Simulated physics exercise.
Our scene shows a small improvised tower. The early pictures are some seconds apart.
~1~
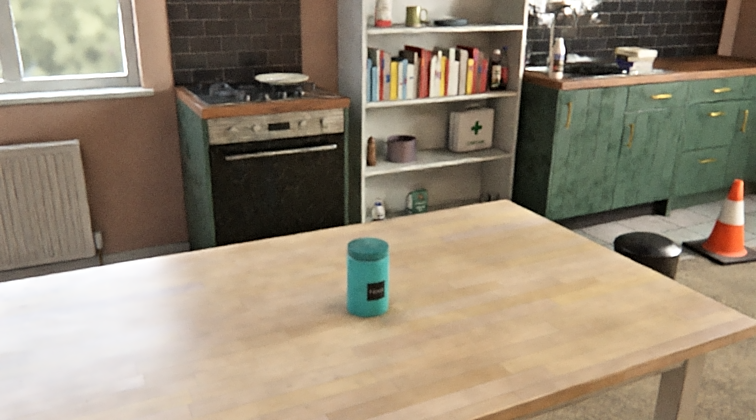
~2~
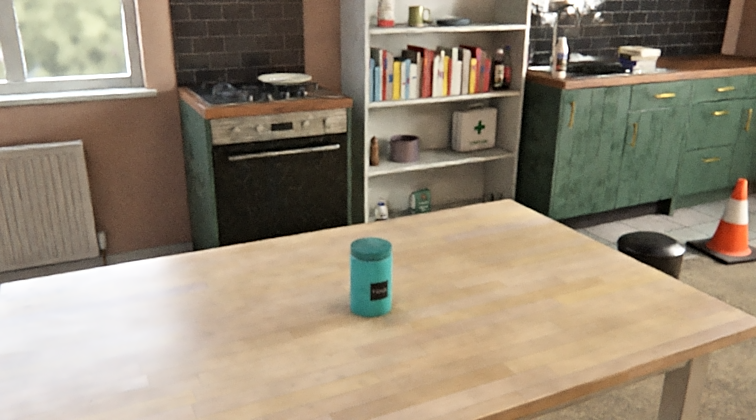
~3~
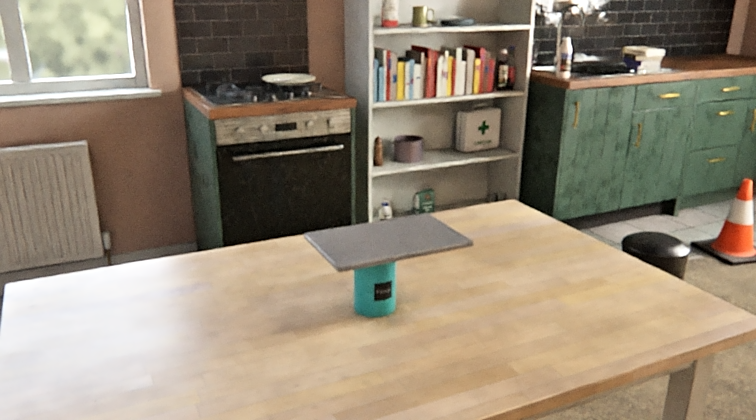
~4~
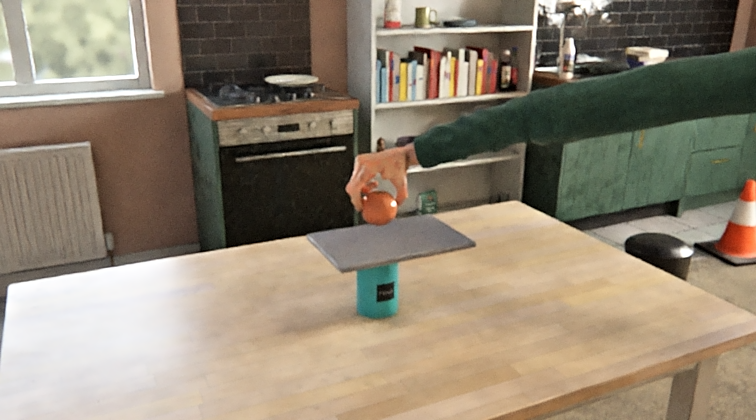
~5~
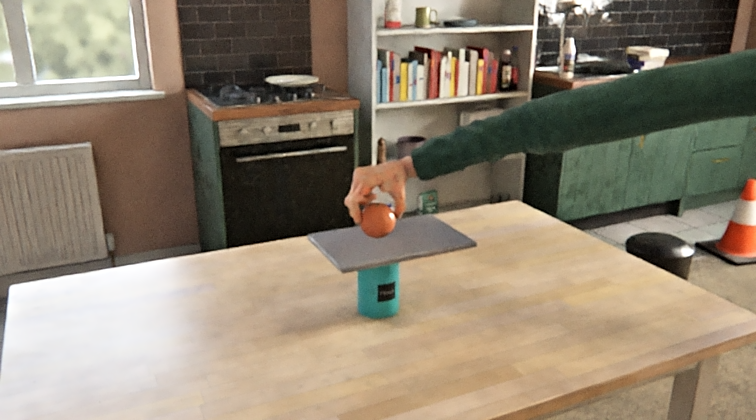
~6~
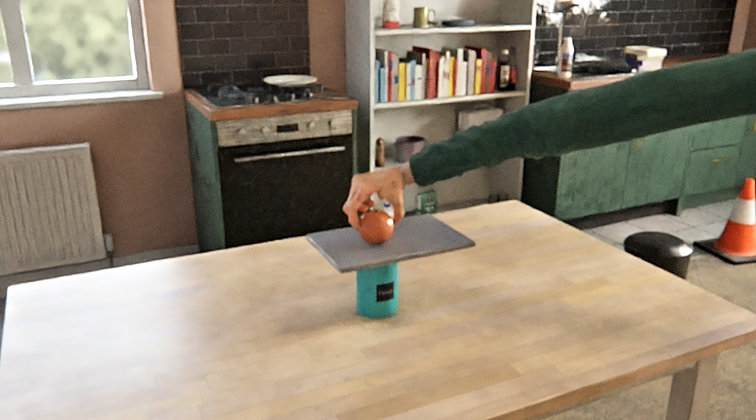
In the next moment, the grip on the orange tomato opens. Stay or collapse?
The stack is left undisturbed.
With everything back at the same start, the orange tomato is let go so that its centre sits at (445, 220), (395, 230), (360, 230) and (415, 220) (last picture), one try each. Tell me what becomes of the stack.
Topples, stands firm, stands firm, topples.
Then, 0.20 s past the last view, nothing moves.
Then, 0.50 s past the last view, orange tomato resting near (376, 228).
Finally, all 3 still in place. Final places as the last picture's camera would see them, orange tomato near (376, 228). The stack stays up.
